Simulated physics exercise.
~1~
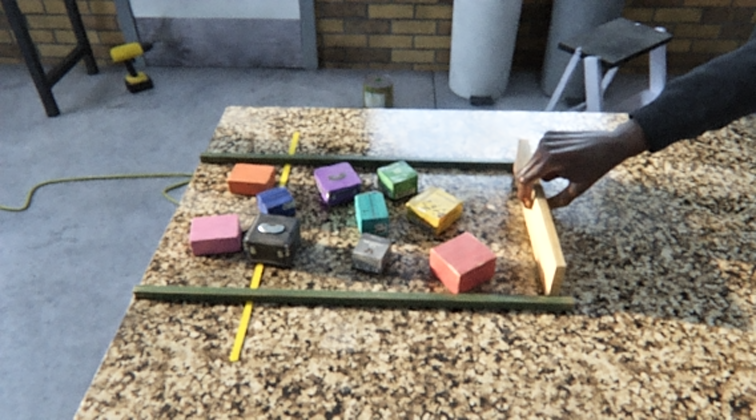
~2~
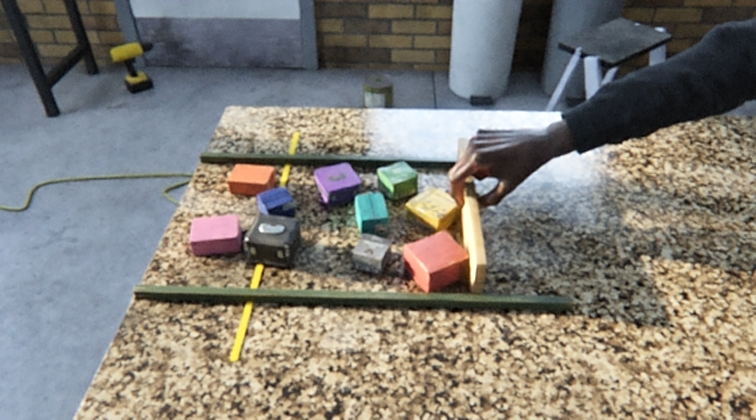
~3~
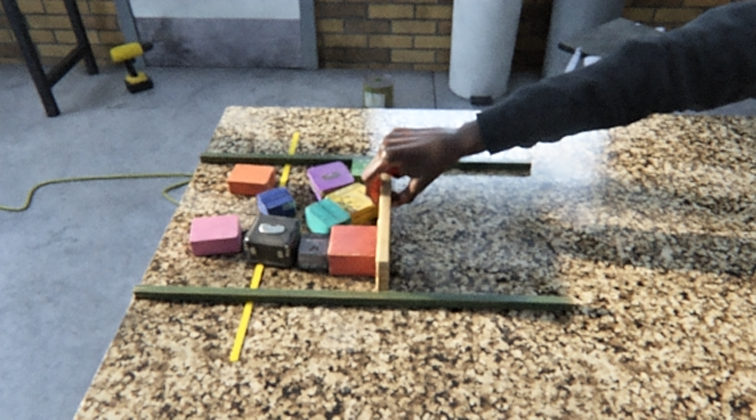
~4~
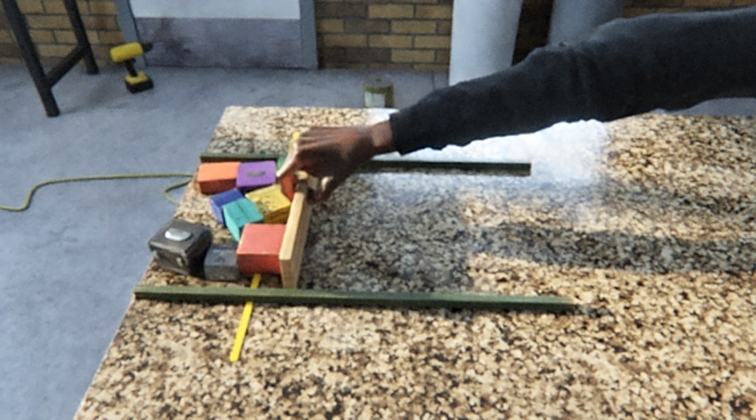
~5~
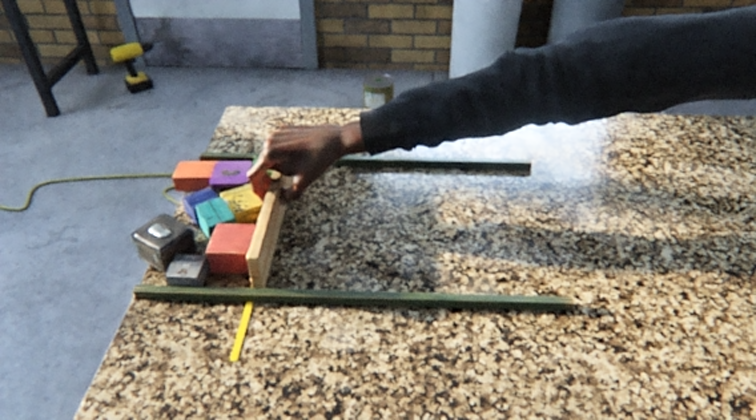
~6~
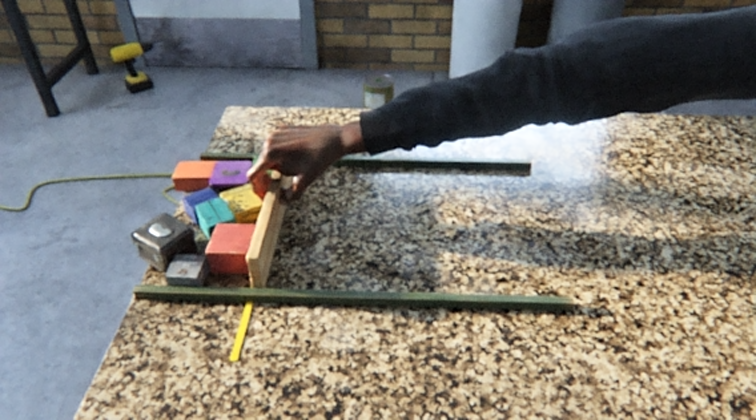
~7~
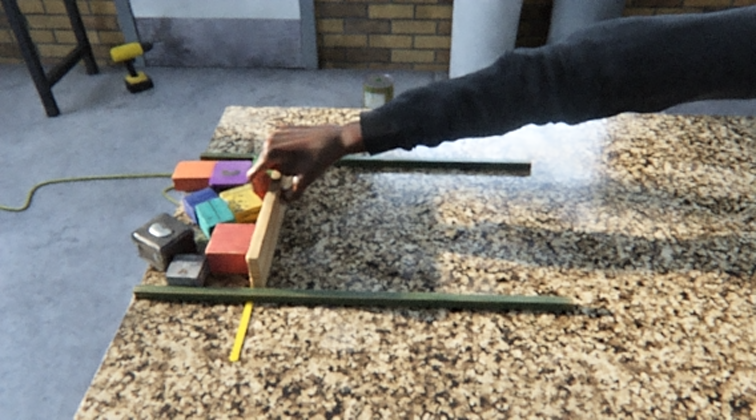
The clip opens on a speckled stone tabletop where colourful blocks and small boxes lie scattered between two dark green rails, with a yellow strip running beneath them. A hand at the right holds a wooden board upright and slides it left, reaching the red block and yellow box first. The board gathers the green, teal and grey pieces into a tightening cluster, then drives the whole group toward the table's left edge. The pink block goes out of sight there. The board stops near the yellow strip, and the hand holds it still against the remaining pieces, bunched at the edge.
